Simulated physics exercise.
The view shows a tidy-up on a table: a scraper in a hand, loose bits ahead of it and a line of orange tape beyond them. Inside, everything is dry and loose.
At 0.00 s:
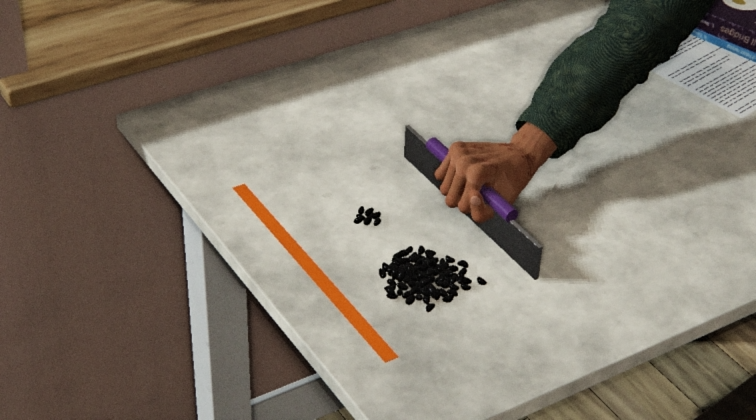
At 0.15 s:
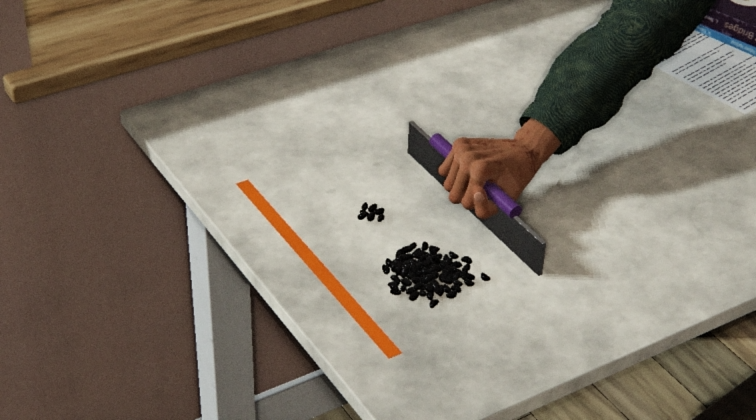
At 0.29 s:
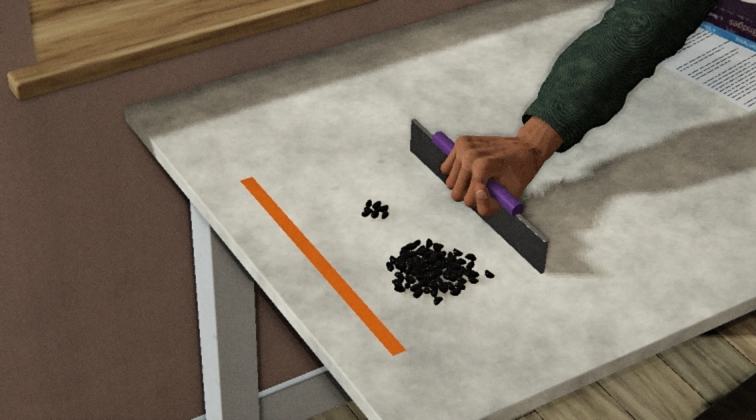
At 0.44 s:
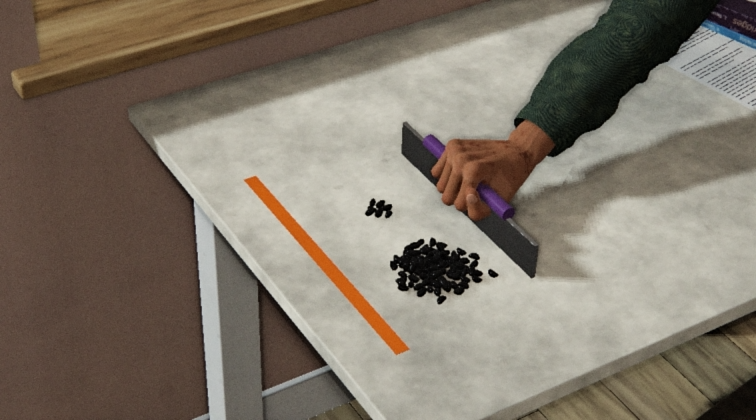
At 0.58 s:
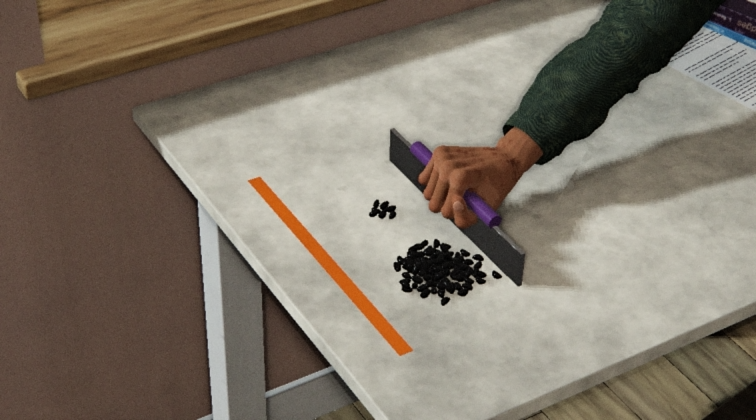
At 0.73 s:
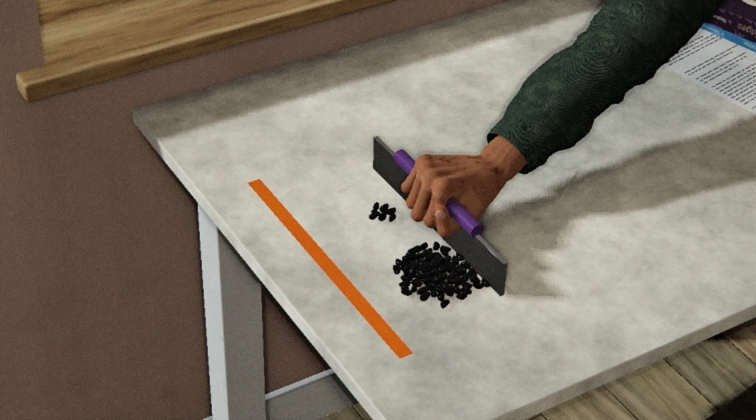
At first, a hand in a dark green sleeve holds a purple-handled scraper still on a pale table, beside a large pile of black beans, a smaller cluster and a strip of orange tape. Then the hand slides the scraper left toward the tape, and its blade reaches the large pile's right edge.
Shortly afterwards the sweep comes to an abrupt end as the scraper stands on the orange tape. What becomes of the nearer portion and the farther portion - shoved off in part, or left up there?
Here the nearer portion is shoved off in part, the farther portion is left up there.
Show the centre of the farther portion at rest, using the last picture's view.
At about (294, 246).
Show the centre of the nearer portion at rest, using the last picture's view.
Resting middle: Approx. (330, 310).
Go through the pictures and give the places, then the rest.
Scraper (529, 253), at rest; orange tape (246, 194), about a palm's width from the edge; edge at (261, 291); nearer portion (420, 279), many black beans; farther portion (367, 221), a few black beans, in the first frame.
Scraper (532, 249), at rest; farther portion (371, 217), in the second frame.
Scraper (535, 247); nearer portion (428, 272), in the third frame.
Scraper (525, 251); farther portion (379, 214), in the fourth frame.
Scraper (512, 259); nearer portion (435, 272), in the fifth frame.
Scraper (494, 269); orange tape (261, 189); edge at (276, 286); nearer portion (431, 276), about a tenth pushed along; farther portion (382, 217), in the sixth frame.
By 1.20 s, scraper still moving, near (378, 217); nearer portion all on the table, its front near (353, 310); farther portion all on the table, its front near (344, 232).
By 1.70 s, scraper stopped at the orange tape; nearer portion about a tenth over the edge; farther portion all on the table, its front near (281, 247).
By 1.98 s, scraper stopped at the orange tape; nearer portion roughly a quarter over the edge; farther portion all on the table, its front near (279, 249).
When it is over (2.2 s), scraper stopped at the orange tape; nearer portion roughly a quarter over the edge; farther portion all on the table, its front near (279, 249).
